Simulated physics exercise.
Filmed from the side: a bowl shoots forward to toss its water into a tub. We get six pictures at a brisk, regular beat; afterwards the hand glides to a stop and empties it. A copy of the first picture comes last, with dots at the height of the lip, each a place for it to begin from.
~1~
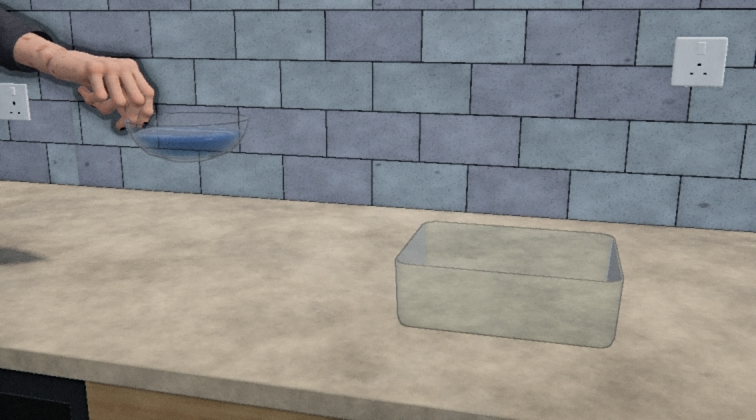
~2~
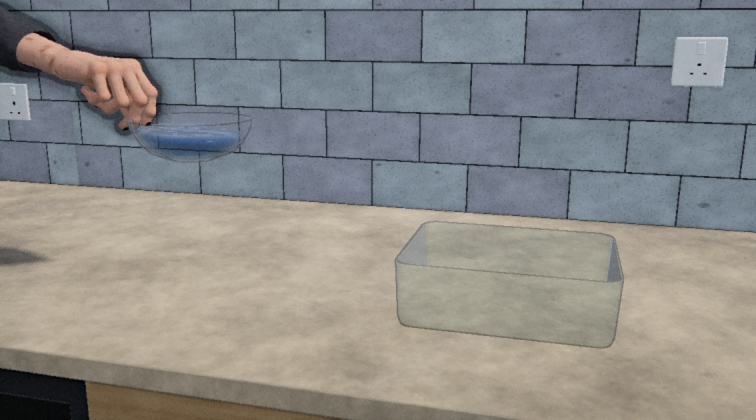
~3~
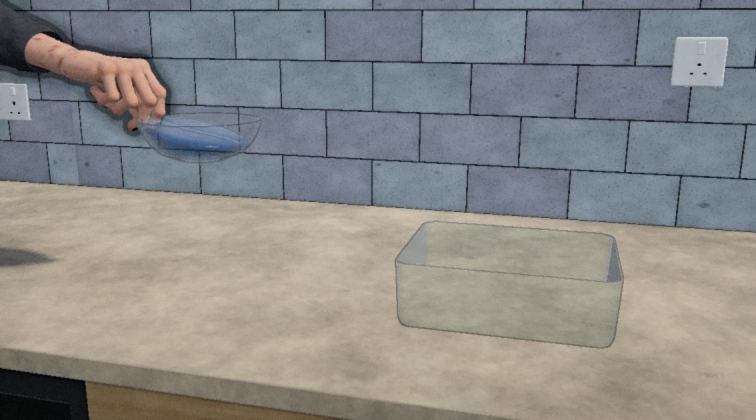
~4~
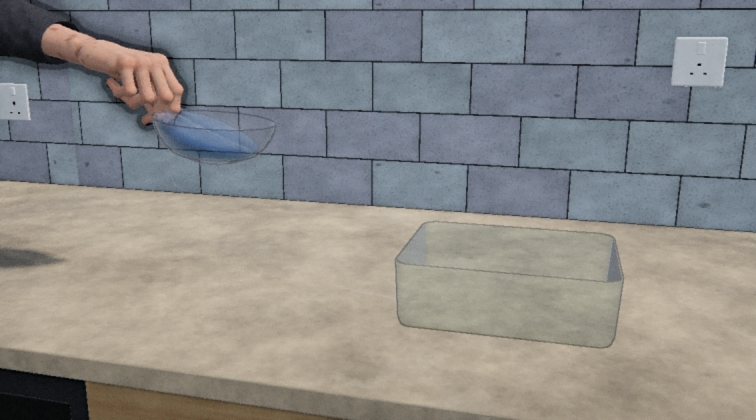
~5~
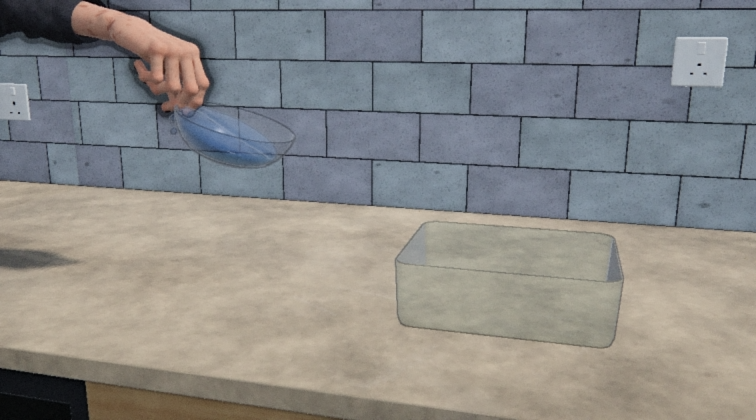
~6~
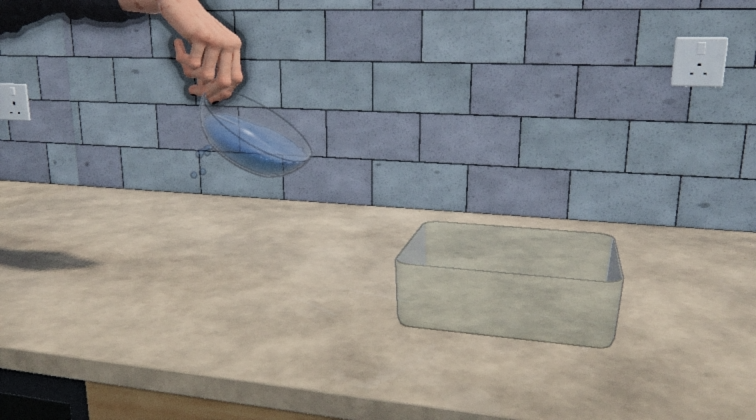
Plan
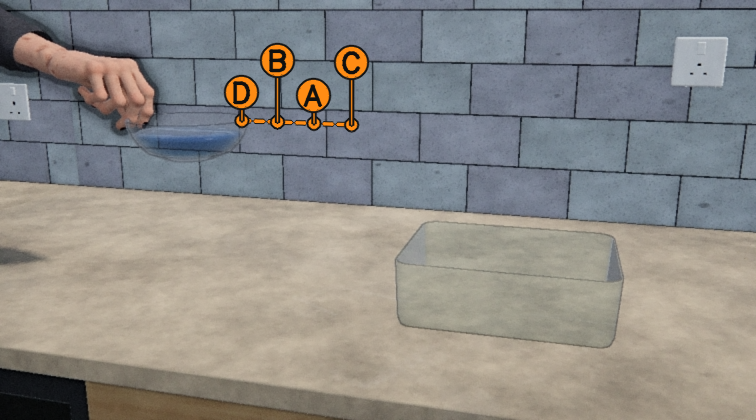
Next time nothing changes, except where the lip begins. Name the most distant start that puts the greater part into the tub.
The answer is dot B.
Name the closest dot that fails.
D it is.
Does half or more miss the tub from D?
Yes.
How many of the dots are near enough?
Three of them.
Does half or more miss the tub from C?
No.
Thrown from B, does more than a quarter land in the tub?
Yes, it does.
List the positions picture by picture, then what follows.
Upright, lip at (241, 120); tub from (397, 323) to (614, 347); nothing has left yet.
Upright, lip at (244, 120); nothing has left yet.
Upright, lip at (254, 121); nothing has left yet.
Tipped about 5°, lip at (270, 126); water is over the rim, down to (160, 115).
Tipped about 17°, lip at (290, 140); water is over the rim, down to (179, 131).
Tipped about 34°, lip at (307, 159); water is over the rim, down to (197, 175).
On the marked copy, A at (313, 123); B at (277, 122); C at (351, 124); D at (241, 120).
Choosing A, about 78 % lands in the tub, 4 % falls short and 18 % goes beside or beyond.
Choosing B, about 72 % lands in the tub, 18 % falls short and 10 % goes beside or beyond.
Choosing C, about 71 % lands in the tub, 4 % falls short and 24 % goes beside or beyond.
Choosing D, about 18 % lands in the tub, 77 % falls short and 5 % goes beside or beyond.
